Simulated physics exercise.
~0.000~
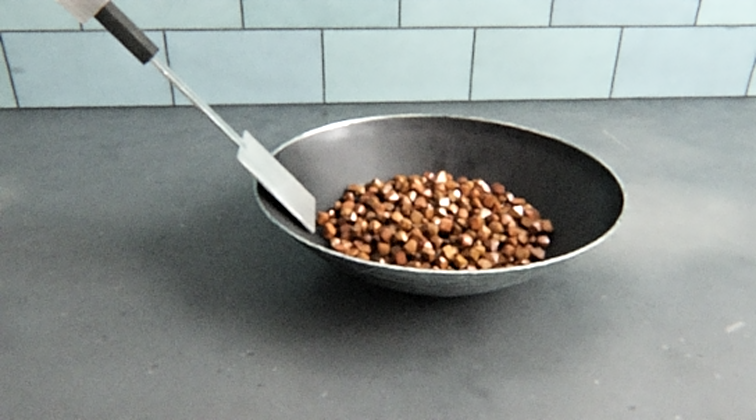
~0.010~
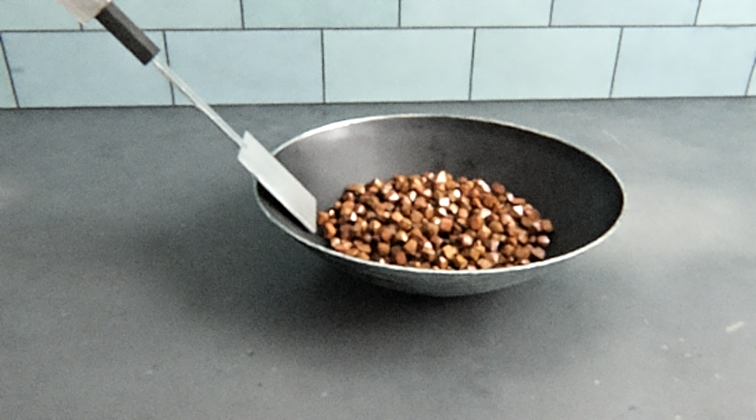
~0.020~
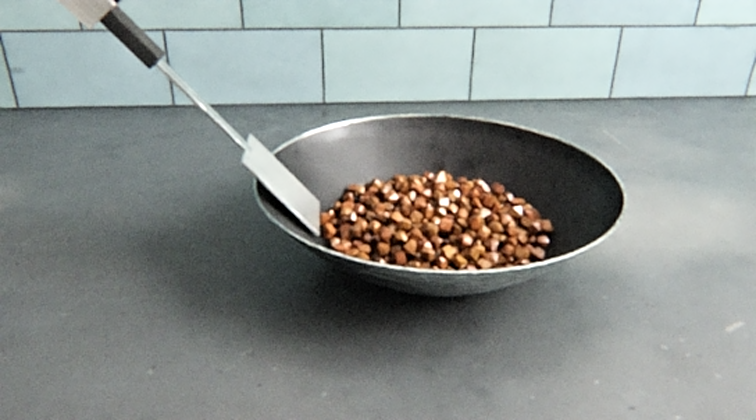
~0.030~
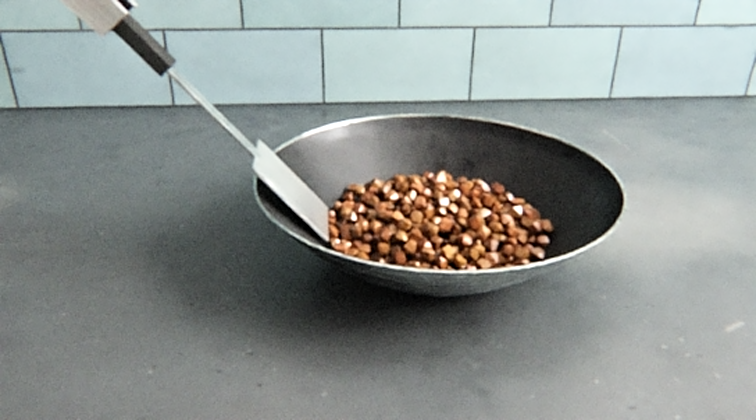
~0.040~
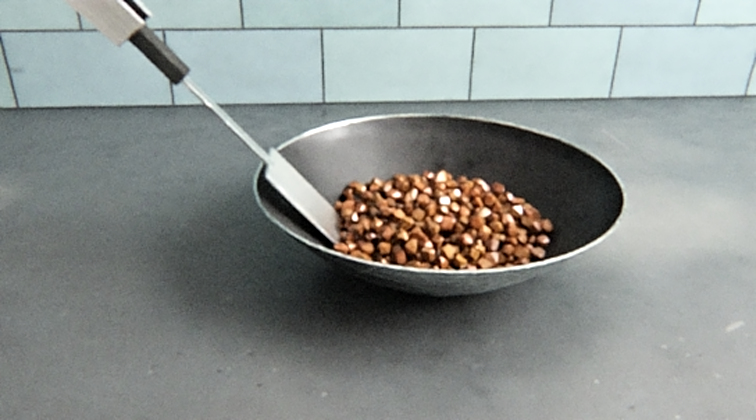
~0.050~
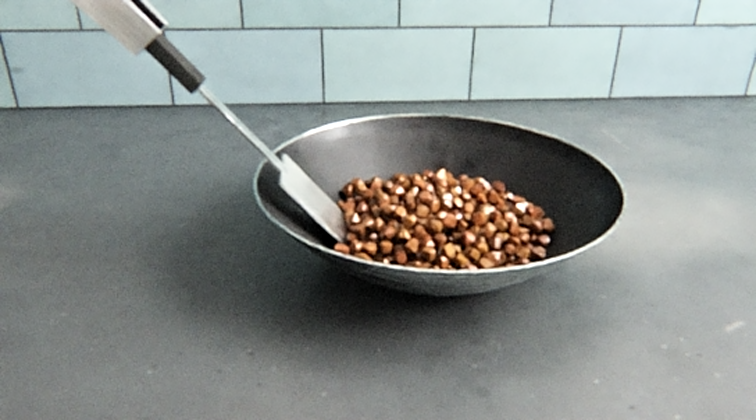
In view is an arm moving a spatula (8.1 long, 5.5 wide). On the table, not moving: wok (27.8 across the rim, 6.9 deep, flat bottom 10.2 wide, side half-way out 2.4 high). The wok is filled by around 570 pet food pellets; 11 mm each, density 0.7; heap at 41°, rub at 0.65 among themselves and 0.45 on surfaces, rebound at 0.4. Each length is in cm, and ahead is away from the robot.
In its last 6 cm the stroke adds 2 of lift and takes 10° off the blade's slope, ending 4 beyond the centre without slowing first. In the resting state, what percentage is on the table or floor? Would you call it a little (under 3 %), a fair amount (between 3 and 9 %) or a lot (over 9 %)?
A little, under 3 %.
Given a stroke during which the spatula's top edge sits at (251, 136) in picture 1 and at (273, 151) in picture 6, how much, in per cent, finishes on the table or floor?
Roughly 0 %.
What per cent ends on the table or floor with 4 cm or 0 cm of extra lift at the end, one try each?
0 and 0 per cent.
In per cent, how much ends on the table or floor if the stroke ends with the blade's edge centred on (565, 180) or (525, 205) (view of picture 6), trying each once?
About 35 and 15 per cent.
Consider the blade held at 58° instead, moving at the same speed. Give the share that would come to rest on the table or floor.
It would be near 0 per cent.
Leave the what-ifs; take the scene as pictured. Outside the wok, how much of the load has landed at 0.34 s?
Close to 0 per cent of the load.
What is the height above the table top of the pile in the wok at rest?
About 7.5 centimetres.
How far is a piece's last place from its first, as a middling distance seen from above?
Somewhere about 3 centimetres, I'd say.
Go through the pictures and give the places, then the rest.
In the first frame, the spatula top edge at (241, 144), sloping 50°; upper third of the load around (436, 218), from x 320 to 545, top at y 180; 572 in the wok.
In the second frame, the spatula top edge at (241, 144), sloping 50°; upper third of the load around (435, 218), from x 320 to 545, top at y 180.
In the third frame, the spatula top edge at (246, 147), sloping 50°; upper third of the load around (435, 218), from x 325 to 545, top at y 175.
In the fourth frame, the spatula top edge at (255, 154), sloping 50°; upper third of the load around (435, 217), from x 330 to 545, top at y 175.
In the fifth frame, the spatula top edge at (269, 161), sloping 50°; upper third of the load around (435, 216), from x 340 to 545, top at y 175.
In the sixth frame, the spatula top edge at (282, 168), sloping 50°; upper third of the load around (439, 214), from x 340 to 550, top at y 175; 572 in the wok.
After 0.09 s, sloping 50°, highest piece 6 above the table; 572 in the wok.
After 0.12 s, sloping 46°, highest piece 7 above the table; 572 in the wok.
After 0.34 s, sloping 40°, highest piece 7 above the table; 572 in the wok.
After 1.39 s, sloping 40°, highest piece 7 above the table; 572 in the wok.
In the end, 572 in the wok. That is 0 % on the table or floor.
